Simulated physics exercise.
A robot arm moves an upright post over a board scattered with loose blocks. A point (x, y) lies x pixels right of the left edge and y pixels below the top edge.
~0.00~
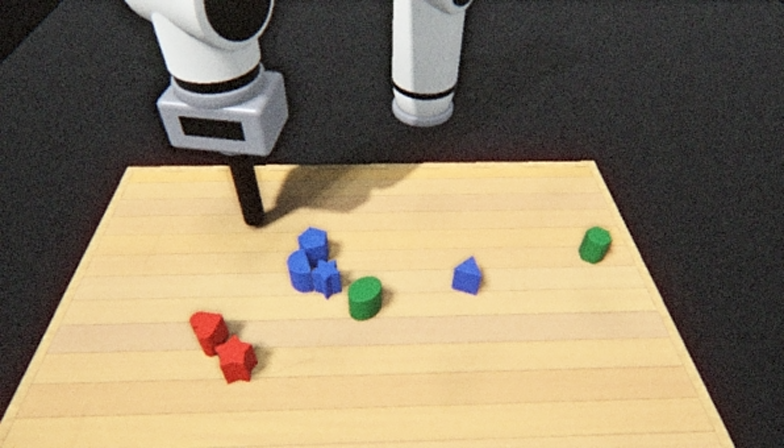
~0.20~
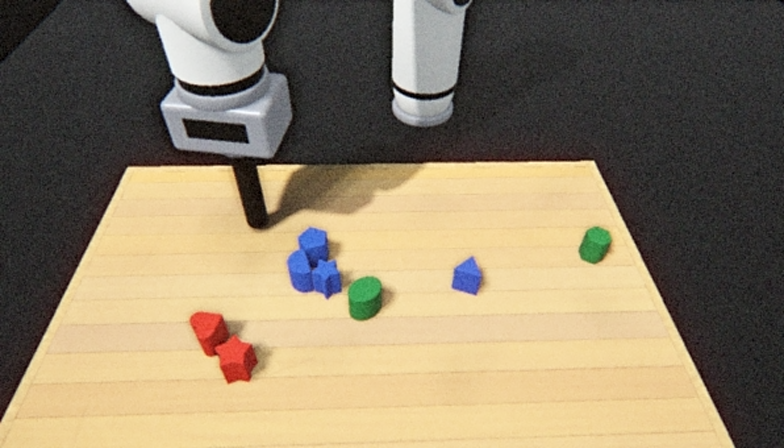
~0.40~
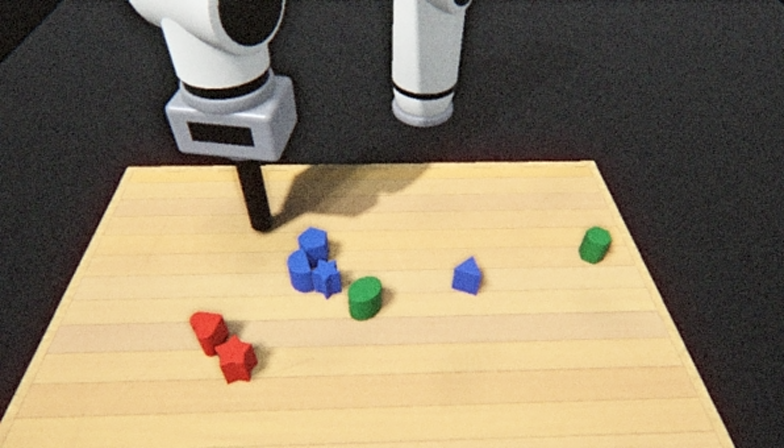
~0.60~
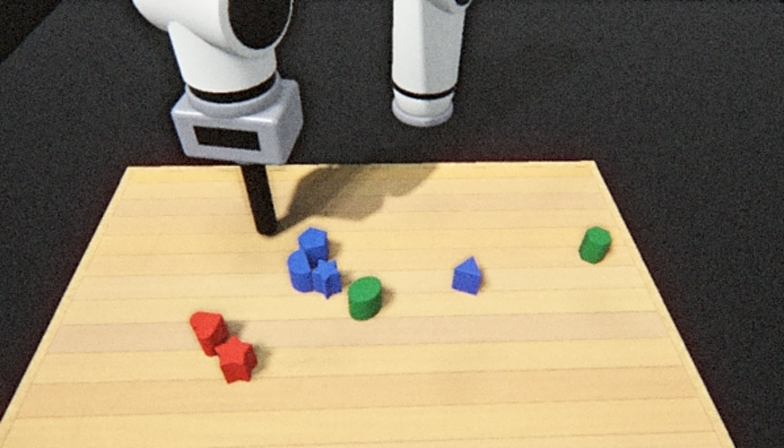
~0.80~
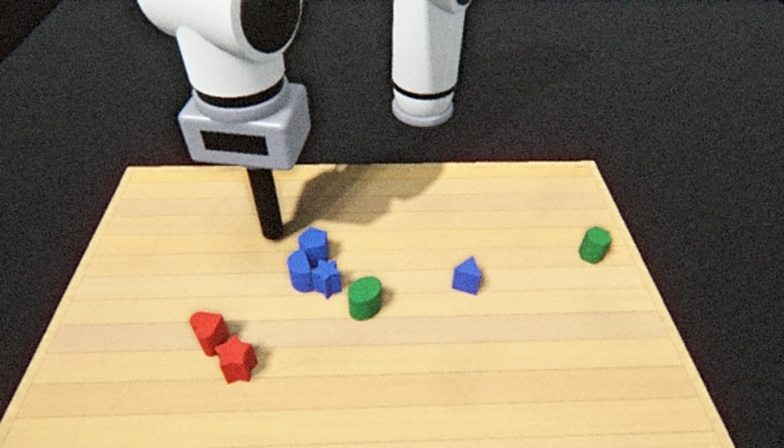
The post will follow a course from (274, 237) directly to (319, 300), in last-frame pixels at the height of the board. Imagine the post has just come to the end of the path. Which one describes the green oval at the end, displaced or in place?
Stays put.
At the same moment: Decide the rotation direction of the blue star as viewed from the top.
Anticlockwise, looking down.
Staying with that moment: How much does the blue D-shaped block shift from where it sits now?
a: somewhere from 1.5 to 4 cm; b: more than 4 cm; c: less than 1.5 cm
The answer is b.
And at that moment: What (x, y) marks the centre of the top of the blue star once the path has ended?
It sits at (341, 276).
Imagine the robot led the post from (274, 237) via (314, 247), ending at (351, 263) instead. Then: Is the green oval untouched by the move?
It seems so.
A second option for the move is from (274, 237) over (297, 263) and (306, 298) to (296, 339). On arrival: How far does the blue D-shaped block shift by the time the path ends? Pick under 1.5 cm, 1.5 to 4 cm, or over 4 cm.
It will fall in the top band, over 4 cm.
On the path given first. One third of the way, post (288, 252); nothing pushed yet.
Two thirds of the way, post (303, 273); blue D-shaped block (304, 278), turned 25° clockwise; blue five-sided block (321, 240), turned 40° anticlockwise.
At the end, post (318, 295); blue D-shaped block (309, 301), turned 65° clockwise; blue five-sided block (321, 240), turned 40° anticlockwise; blue star (341, 276), turned 90° anticlockwise; green oval in place.
